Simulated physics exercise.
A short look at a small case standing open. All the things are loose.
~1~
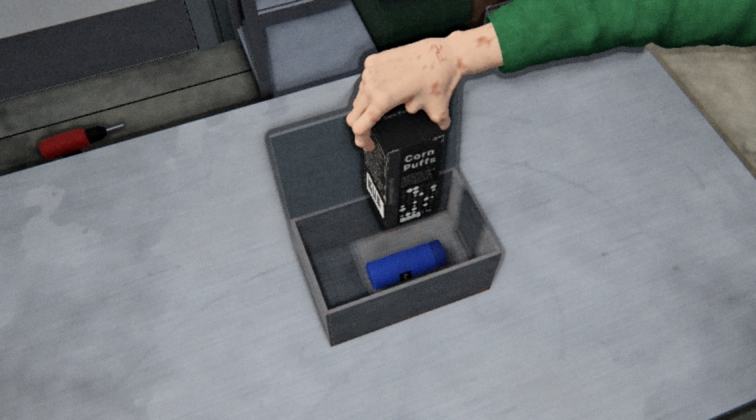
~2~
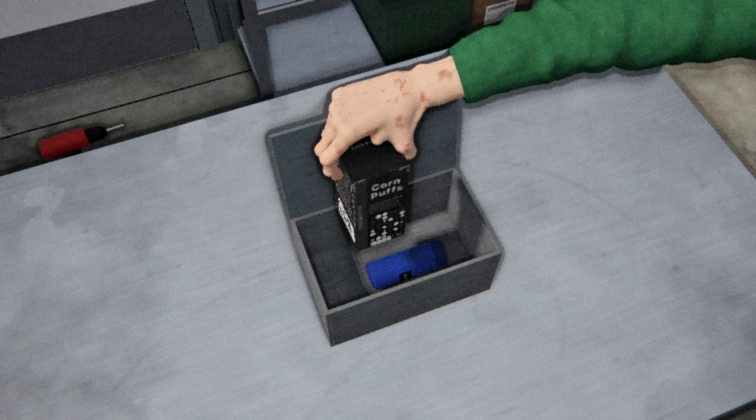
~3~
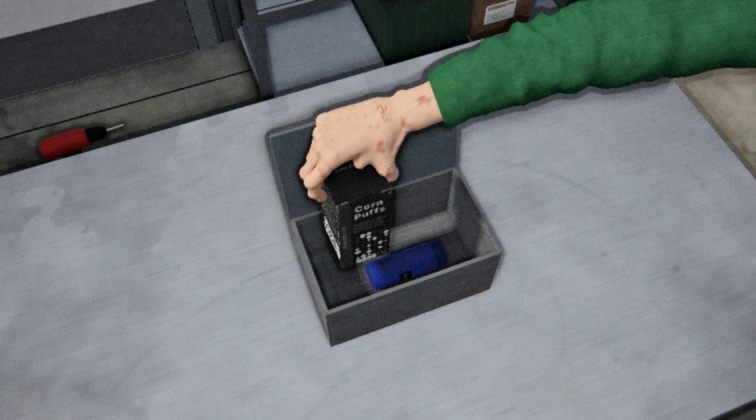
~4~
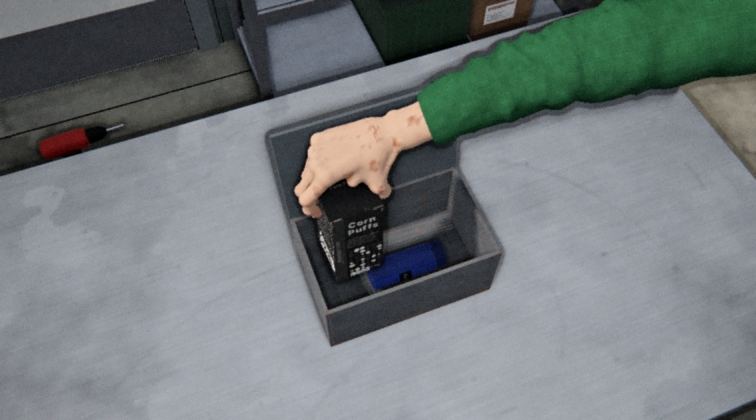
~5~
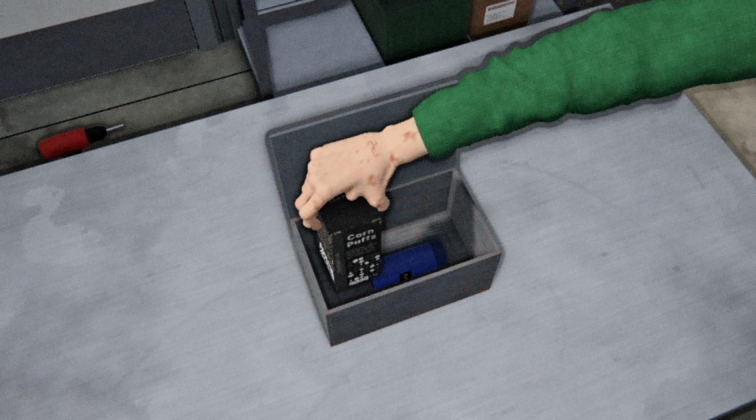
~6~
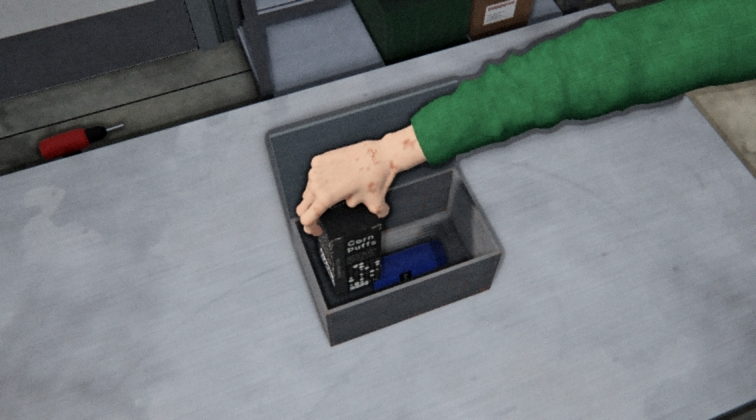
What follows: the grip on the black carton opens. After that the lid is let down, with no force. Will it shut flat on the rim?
In the end the lid stays ajar.
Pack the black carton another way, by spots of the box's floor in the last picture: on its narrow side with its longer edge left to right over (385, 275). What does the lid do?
Then it shuts flat.
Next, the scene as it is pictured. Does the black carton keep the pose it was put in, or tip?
The black carton ends up tilted.
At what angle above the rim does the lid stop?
Some 90° above the rim.
Then, 0.30 s later than the last frame, black carton tilted by 32° near (336, 248); blue shaker moved a little.
Then, 1.00 s later than the last frame, lid starting down; black carton tilted by 34° near (340, 247); blue shaker moved a little.
Then, 2.10 s later than the last frame, lid 89° above the rim; black carton tilted by 34° near (342, 248); blue shaker moved about its own width.
When it is over, lid 88° above the rim; left askew, black carton; blue shaker as before. End places, in pixels of the last picture, black carton near (342, 249).
